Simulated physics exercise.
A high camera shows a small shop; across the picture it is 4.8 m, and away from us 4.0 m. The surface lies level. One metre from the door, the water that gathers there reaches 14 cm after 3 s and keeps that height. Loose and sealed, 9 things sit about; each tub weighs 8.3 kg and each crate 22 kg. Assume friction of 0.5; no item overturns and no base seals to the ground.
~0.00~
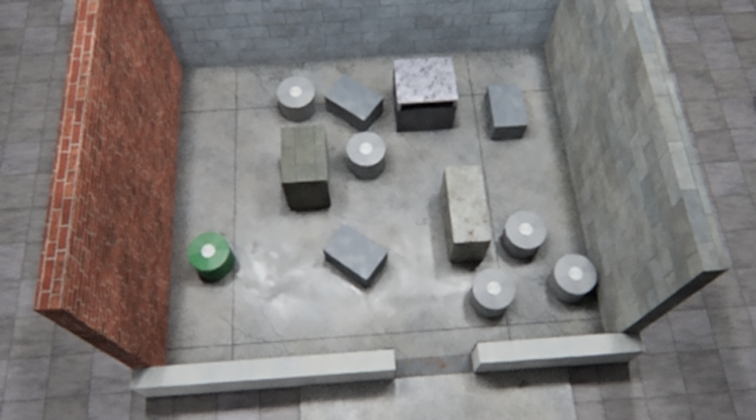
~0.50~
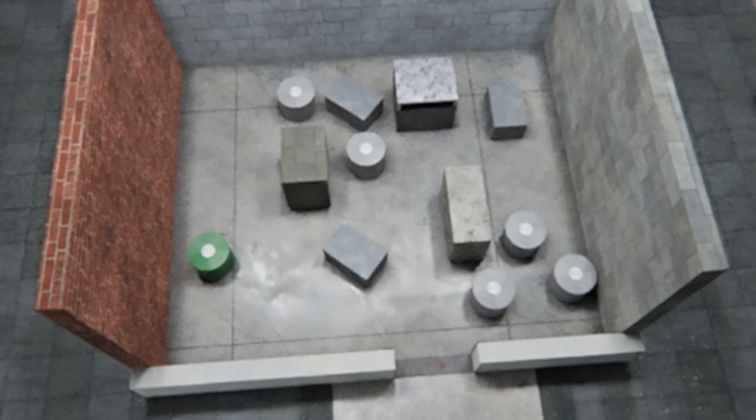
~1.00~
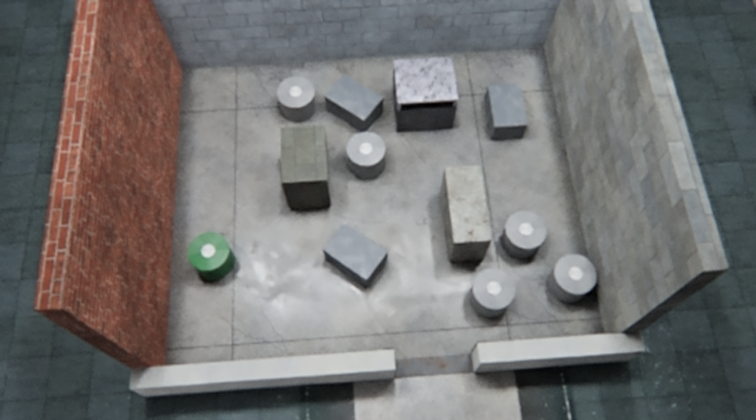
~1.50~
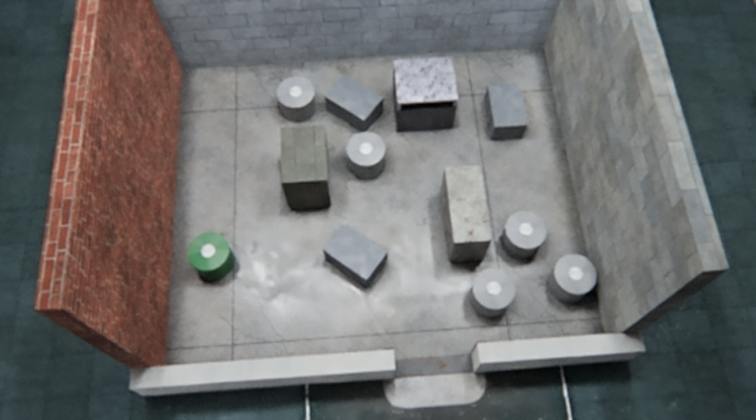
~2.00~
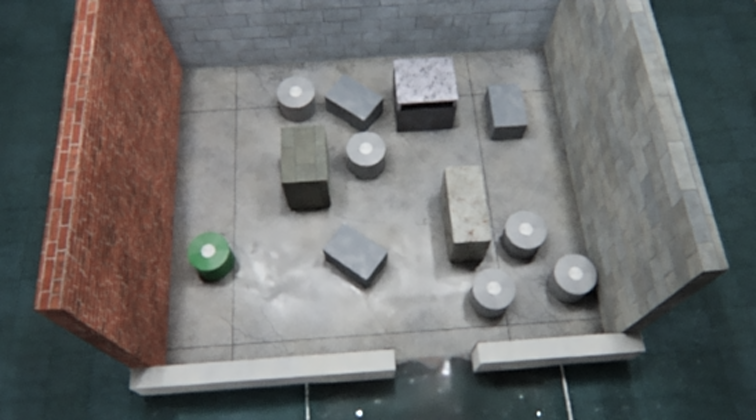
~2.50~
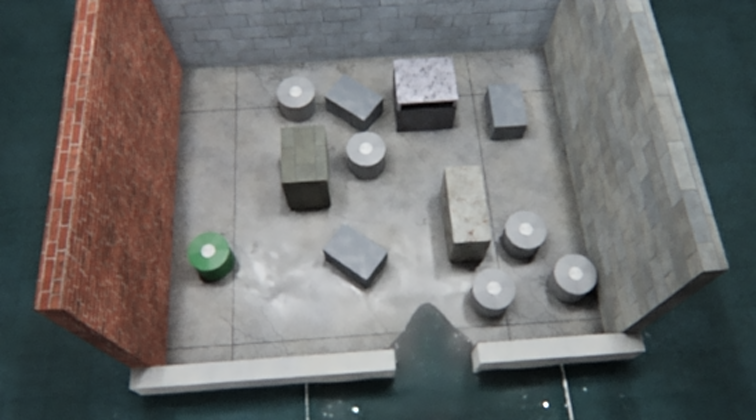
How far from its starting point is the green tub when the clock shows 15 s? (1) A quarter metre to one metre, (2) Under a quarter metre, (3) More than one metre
Answer: 2.
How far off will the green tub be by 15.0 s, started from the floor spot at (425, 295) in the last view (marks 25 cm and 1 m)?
By then it winds up well off.
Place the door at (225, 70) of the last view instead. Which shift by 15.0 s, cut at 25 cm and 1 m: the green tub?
The green tub drifts well away.
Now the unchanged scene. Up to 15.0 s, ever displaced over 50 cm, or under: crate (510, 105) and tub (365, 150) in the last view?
Within, beyond.
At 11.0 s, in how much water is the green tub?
About 2 cm.
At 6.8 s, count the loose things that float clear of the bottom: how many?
The number is 1.
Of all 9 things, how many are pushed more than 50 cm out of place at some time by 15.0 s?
1.
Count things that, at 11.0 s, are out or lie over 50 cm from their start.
I get 1.
After 3.5 s the green tub is near (208, 251), 0.0 m from its start, aground; 0 afloat.
After 6.8 s the green tub is near (208, 251), 0.0 m from its start, aground; 1 afloat.
After 11.0 s the green tub is near (208, 251), 0.0 m from its start, aground; 1 afloat.
After 15.0 s the green tub is near (208, 251), 0.0 m from its start, aground; 2 afloat.
